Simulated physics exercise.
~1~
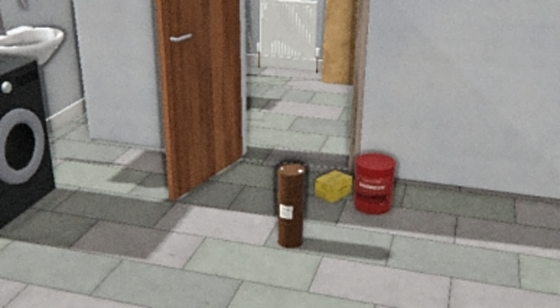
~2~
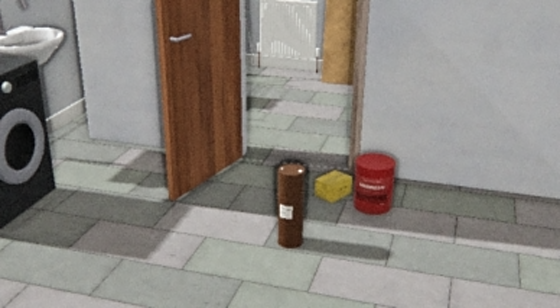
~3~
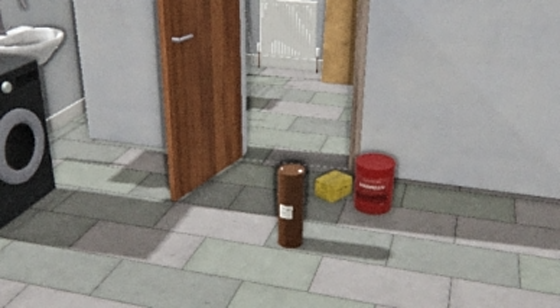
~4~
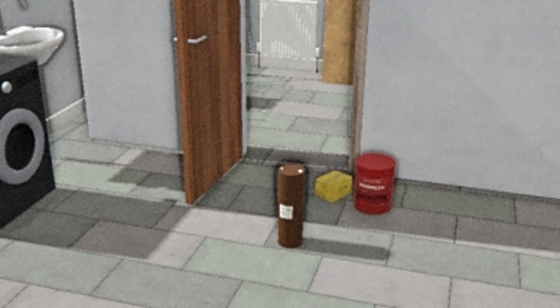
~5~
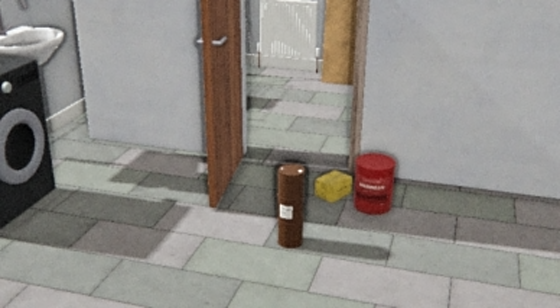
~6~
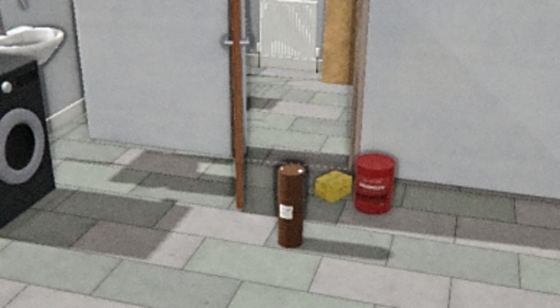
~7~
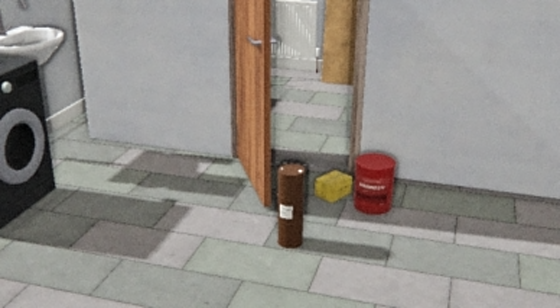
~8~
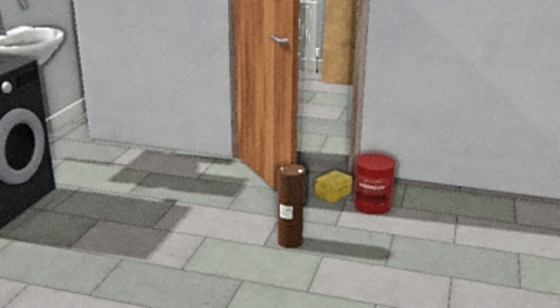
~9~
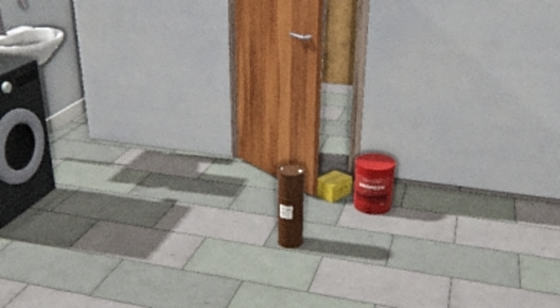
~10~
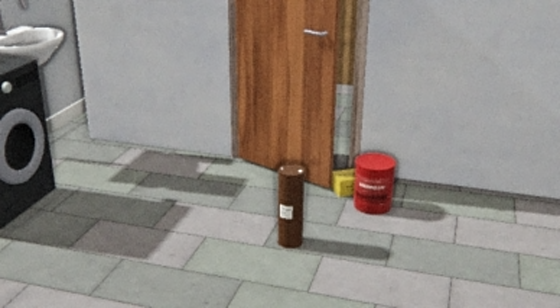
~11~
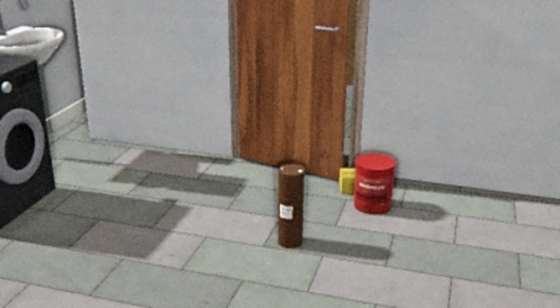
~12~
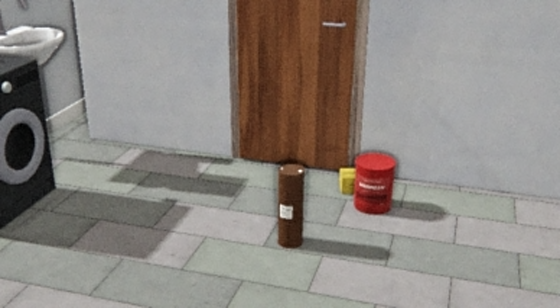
Wooden door swinging shut across a doorway, nudging a yellow box right beside a red pail, and ending closed behind a brown canister.
